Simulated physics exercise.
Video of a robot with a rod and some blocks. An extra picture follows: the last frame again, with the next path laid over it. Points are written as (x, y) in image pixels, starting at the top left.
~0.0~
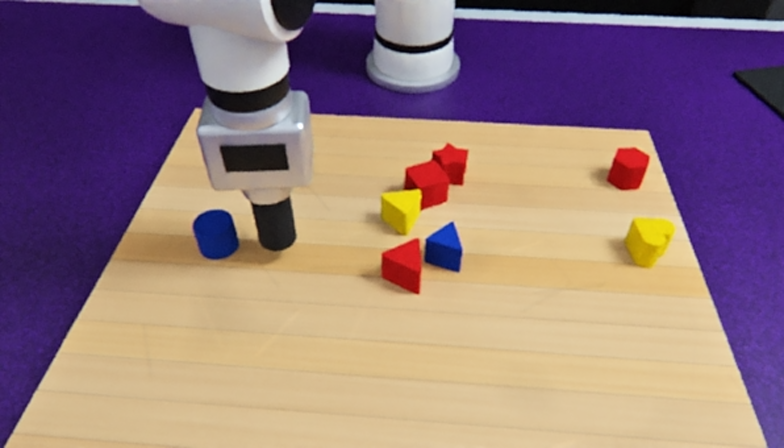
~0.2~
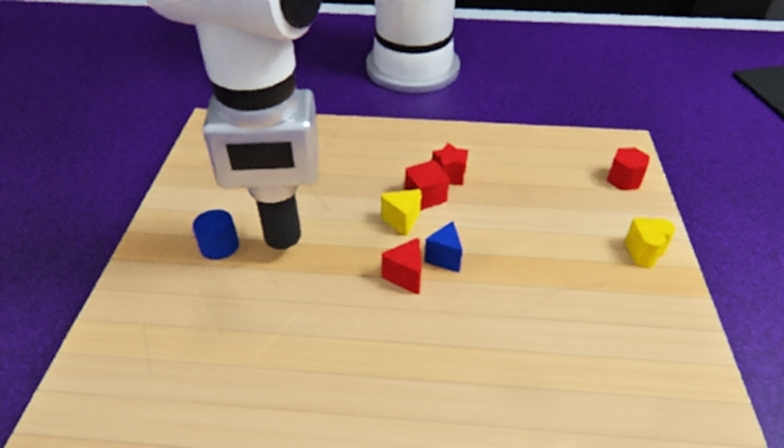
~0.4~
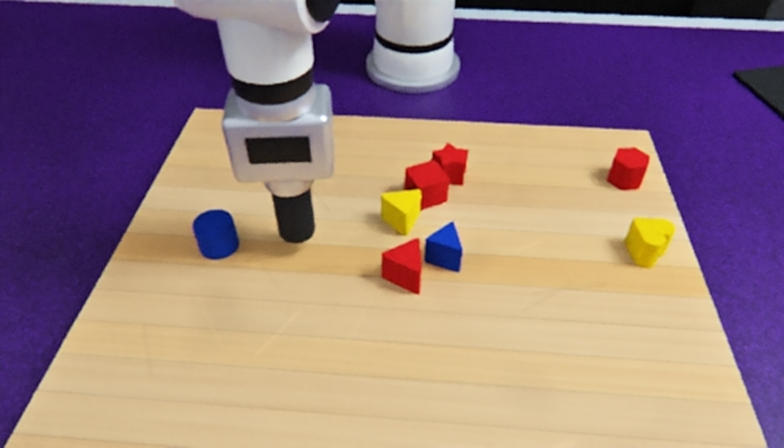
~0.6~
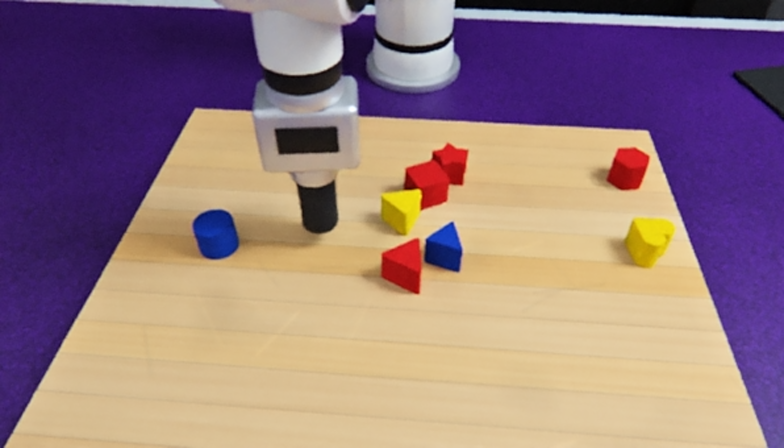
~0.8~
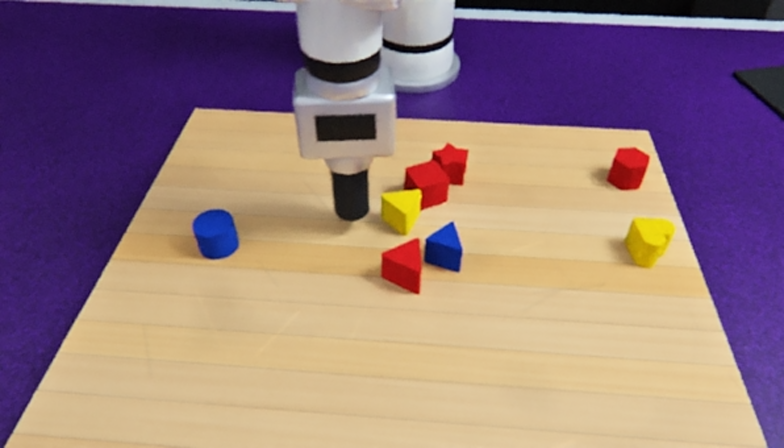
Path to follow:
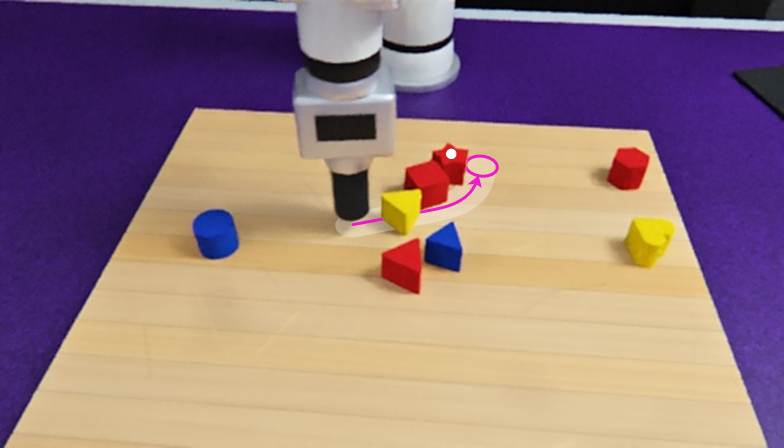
A light wooden board lies on a purple surface, seen from above and in front by a camera that stays still. A blue cylinder sits at left, red, yellow and blue blocks cluster near the middle, and a red block and a yellow one rest at right. The white robot arm moves its black rod rightward and slightly back, nearing the yellow triangle, while the blocks stay still.
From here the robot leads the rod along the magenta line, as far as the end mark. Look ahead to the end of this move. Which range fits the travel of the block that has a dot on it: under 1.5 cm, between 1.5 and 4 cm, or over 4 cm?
Range: Over 4 cm.
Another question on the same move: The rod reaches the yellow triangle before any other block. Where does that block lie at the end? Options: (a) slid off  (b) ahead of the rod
It's a.
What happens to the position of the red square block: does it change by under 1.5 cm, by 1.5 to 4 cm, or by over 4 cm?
It ends farther than 4 cm from its spot.
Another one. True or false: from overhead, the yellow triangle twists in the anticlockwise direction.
False
The line goes from (353, 225) by way of (411, 214) and (463, 199) to (481, 166); the dot is on the red star.
One third of the way, rod at (412, 200); yellow triangle at (443, 199), turned 45° clockwise; red square block at (436, 173), turned 40° anticlockwise.
Two thirds of the way, rod at (465, 184); yellow triangle at (471, 199), turned 105° clockwise; red square block at (474, 155), turned 55° anticlockwise; red star at (466, 134), turned 50° anticlockwise.
At the end, rod at (483, 152); yellow triangle at (471, 199), turned 105° clockwise; red square block at (491, 125), turned 55° anticlockwise; blue triangle unmoved; red star at (466, 112), turned 125° anticlockwise.
